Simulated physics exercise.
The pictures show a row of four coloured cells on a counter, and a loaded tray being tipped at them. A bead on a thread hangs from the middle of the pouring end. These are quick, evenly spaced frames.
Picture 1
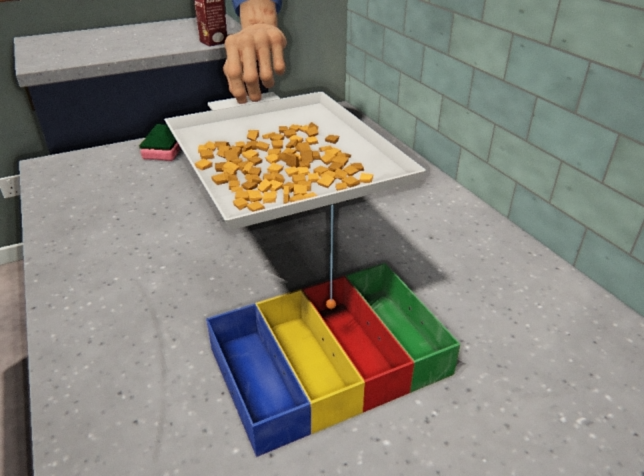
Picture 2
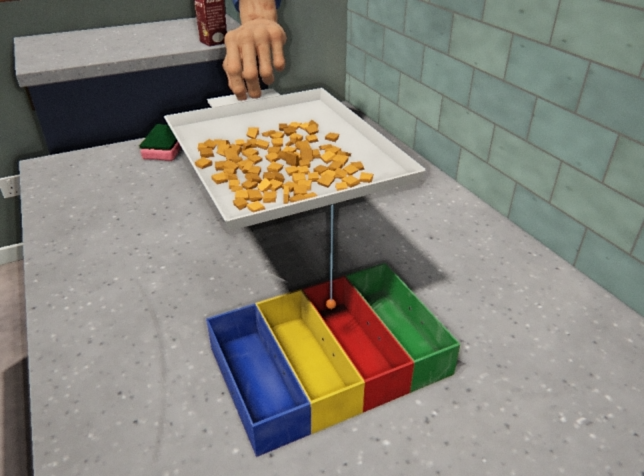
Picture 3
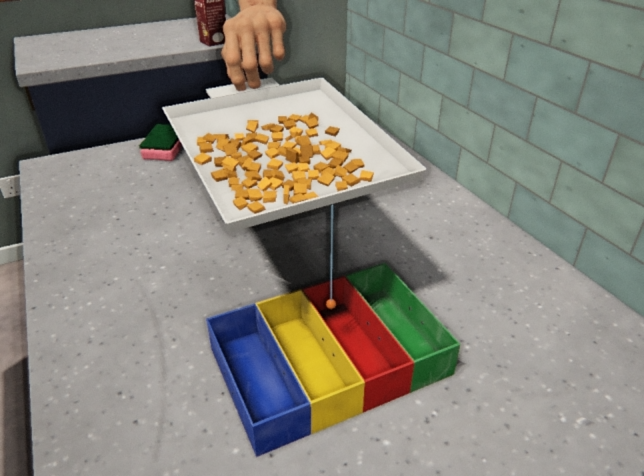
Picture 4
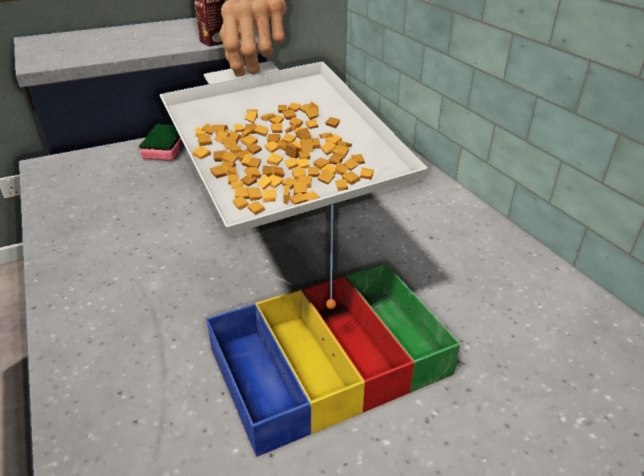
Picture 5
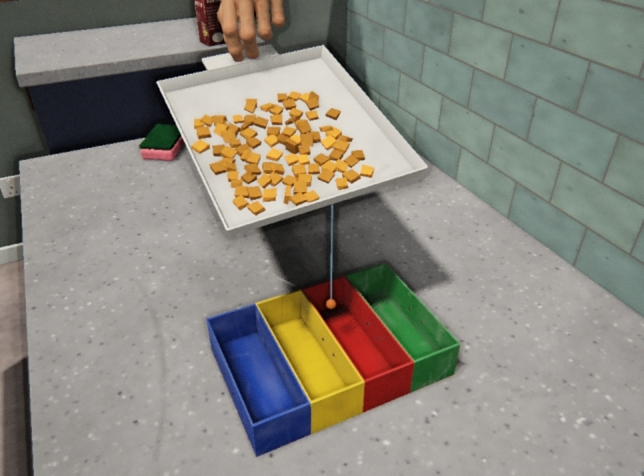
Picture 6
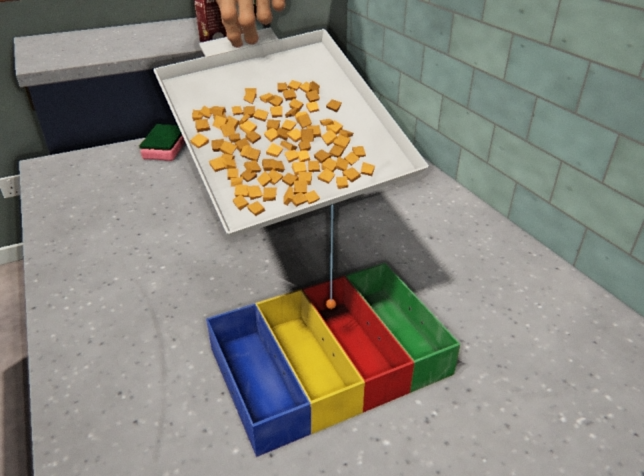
At first, a hand holds a white tray of small orange crackers almost level above four coloured cells, blue, yellow, red and green, with a bead hanging on a thread. Then the hand slowly raises the back of the tray, and its pouring end slopes slightly lower at the left corner.
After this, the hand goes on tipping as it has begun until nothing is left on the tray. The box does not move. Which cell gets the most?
The blue cell gets the most.
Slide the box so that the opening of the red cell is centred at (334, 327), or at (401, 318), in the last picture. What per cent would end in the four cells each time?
In turn 100 and 40 in a hundred.
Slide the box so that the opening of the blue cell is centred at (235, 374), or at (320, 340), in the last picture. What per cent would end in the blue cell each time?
The first gives 40 %, the second 30 %.
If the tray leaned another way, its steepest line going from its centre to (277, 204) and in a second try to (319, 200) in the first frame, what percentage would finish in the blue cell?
The first gives 60 %, the second 20 %.
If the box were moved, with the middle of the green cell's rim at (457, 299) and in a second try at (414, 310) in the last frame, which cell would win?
At the first place the blue cell, at the second blue.
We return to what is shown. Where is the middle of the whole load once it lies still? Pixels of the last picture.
At about (280, 388).
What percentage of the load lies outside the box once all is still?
It comes to 0 per cent or so.
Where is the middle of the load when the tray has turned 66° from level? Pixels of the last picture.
Close to (279, 194).
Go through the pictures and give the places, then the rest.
In the first picture, corners of the pouring end near (229, 216) and (419, 169), level; middle of the load near (276, 169), small crackers; bead on its thread near (331, 304); blue cell near (283, 427); yellow cell near (337, 404); red cell near (388, 384); green cell near (435, 365).
In the second picture, corners of the pouring end near (230, 217) and (419, 169), level; middle of the load near (276, 168).
In the third picture, corners of the pouring end near (230, 219) and (420, 168), tipped barely, lowest at the left corner; middle of the load near (275, 165).
In the fourth picture, corners of the pouring end near (230, 222) and (420, 166), tipped a little, lowest at the left corner; middle of the load near (275, 160).
In the fifth picture, corners of the pouring end near (230, 225) and (421, 165), tipped a little, lowest at the left corner; middle of the load near (275, 155).
In the sixth picture, corners of the pouring end near (231, 227) and (422, 164), tipped clearly, lowest at the left corner; middle of the load near (275, 151); blue cell near (283, 427); yellow cell near (337, 404); red cell near (388, 384); green cell near (435, 365).
Shortly afterwards, tray tipped steeply; all but a few on the tray; only a few falling or outside the box.
Next, tray tipped past a quarter turn; only a few on the tray; near a third in the blue cell; near a quarter in the yellow cell; a little in the red cell; near a third falling or outside the box.
Some moments later, tray tipped past a quarter turn; near half in the blue cell; near a third in the yellow cell; a little in the red cell; a little falling or outside the box.
In the end, tray tipped past a quarter turn; near half in the blue cell; near a third in the yellow cell; a little in the red cell; none at all in the green cell; a little outside the box.
